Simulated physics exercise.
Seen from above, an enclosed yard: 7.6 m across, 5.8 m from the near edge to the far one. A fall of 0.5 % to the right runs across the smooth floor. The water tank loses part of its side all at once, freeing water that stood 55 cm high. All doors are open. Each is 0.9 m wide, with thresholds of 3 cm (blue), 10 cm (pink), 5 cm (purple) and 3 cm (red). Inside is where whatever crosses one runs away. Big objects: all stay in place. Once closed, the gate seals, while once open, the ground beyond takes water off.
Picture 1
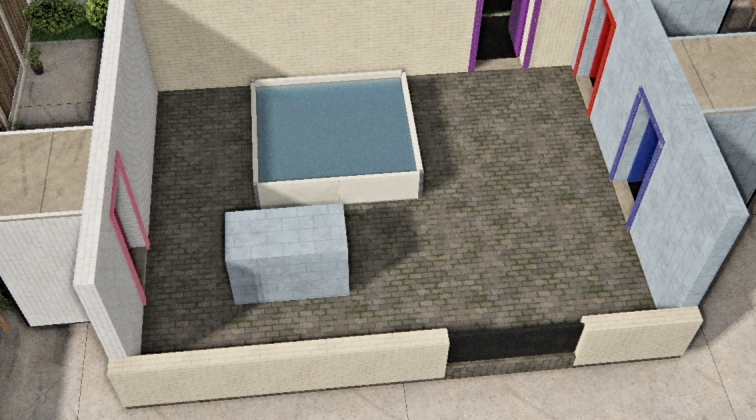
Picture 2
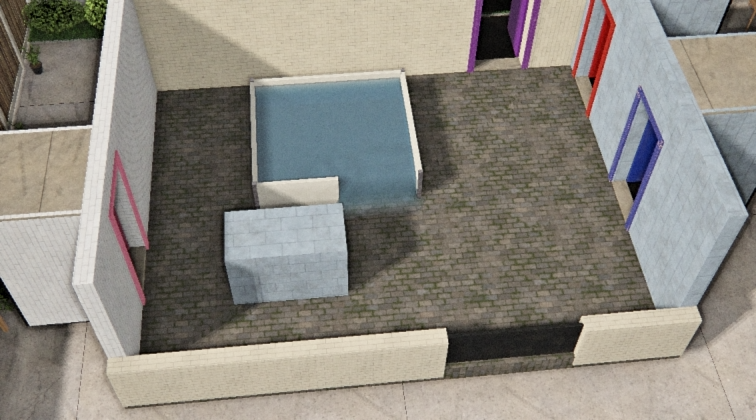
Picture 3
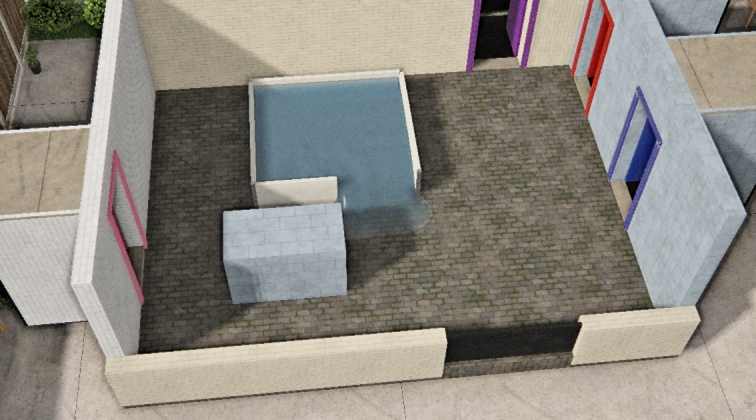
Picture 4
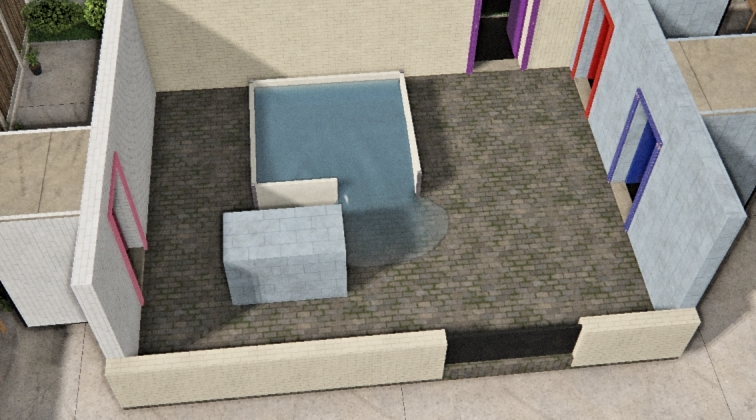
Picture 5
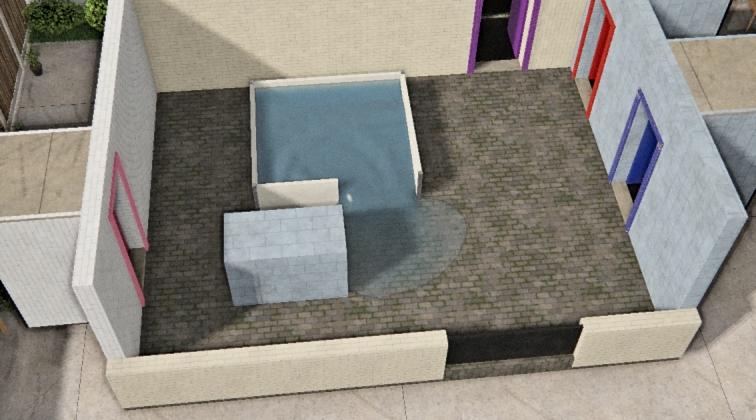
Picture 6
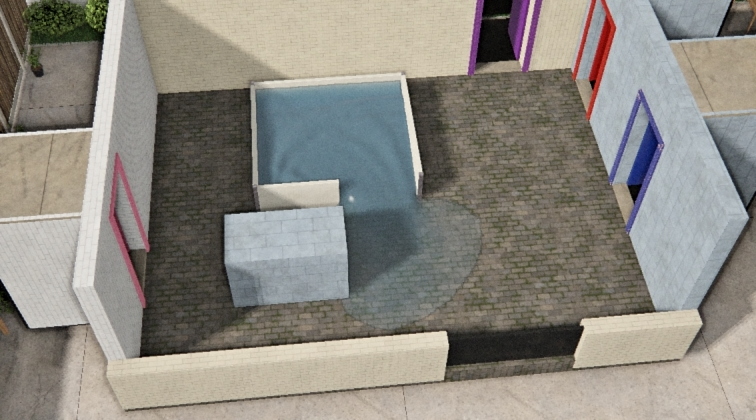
Water pouring through a gap in the front of a raised tank, spreading across a walled yard's paved floor beside a pale block.
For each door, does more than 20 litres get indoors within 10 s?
One by one: The blue door is going to top the limit, the pink door is going to fall short of the limit, the purple door is going to top the limit, the red door is going to top the limit.
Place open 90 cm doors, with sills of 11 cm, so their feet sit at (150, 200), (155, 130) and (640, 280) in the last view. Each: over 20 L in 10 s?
Note, doorways in listed order: Stays short, stays short, goes beyond.
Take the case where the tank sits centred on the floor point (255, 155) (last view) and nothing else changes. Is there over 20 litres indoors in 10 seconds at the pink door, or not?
So the pink door tops the limit.
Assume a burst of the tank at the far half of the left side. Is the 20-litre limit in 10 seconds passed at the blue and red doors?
Result against the limit at blue: Limit broken; result at red: Limit broken.
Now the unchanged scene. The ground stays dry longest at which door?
The final one is the purple door.
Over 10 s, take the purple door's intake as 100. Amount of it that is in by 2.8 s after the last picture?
By then it's near 0% of the total.
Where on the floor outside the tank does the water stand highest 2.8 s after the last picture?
Close to (664, 337).
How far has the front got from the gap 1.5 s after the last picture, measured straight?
It comes to some 4.8 metres.
Then, 0.7 s after the last picture water covers 25 % of the floor and is deepest (33 cm) near (397, 210); blue door not reached, pink door not reached, purple door not reached, red door not reached.
Then, 1.5 s after the last picture water covers 35 % of the floor and is deepest (34 cm) near (382, 362); blue door not reached, pink door not reached, purple door not reached, red door not reached.
Then, 2.8 s after the last picture water covers 45 % of the floor and is deepest (32 cm) near (664, 337); blue door 4 cm at the sill, 0 L in, pink door 5 cm at the sill, 0 L in, purple door not reached, red door not reached.
Then, 5.3 s after the last picture water covers 85 % of the floor and is deepest (20 cm) near (640, 339); blue door 8 cm at the sill, 24 L in, pink door 8 cm at the sill, 0 L in, purple door 11 cm at the sill, 5 L in, red door 4 cm at the sill, 0 L in.
Then, 9.3 s after the last picture water covers 100 % of the floor and is deepest (14 cm) near (329, 89); blue door 6 cm at the sill, 71 L in, pink door 5 cm at the sill, 0 L in, purple door 11 cm at the sill, 77 L in, red door 9 cm at the sill, 43 L in.
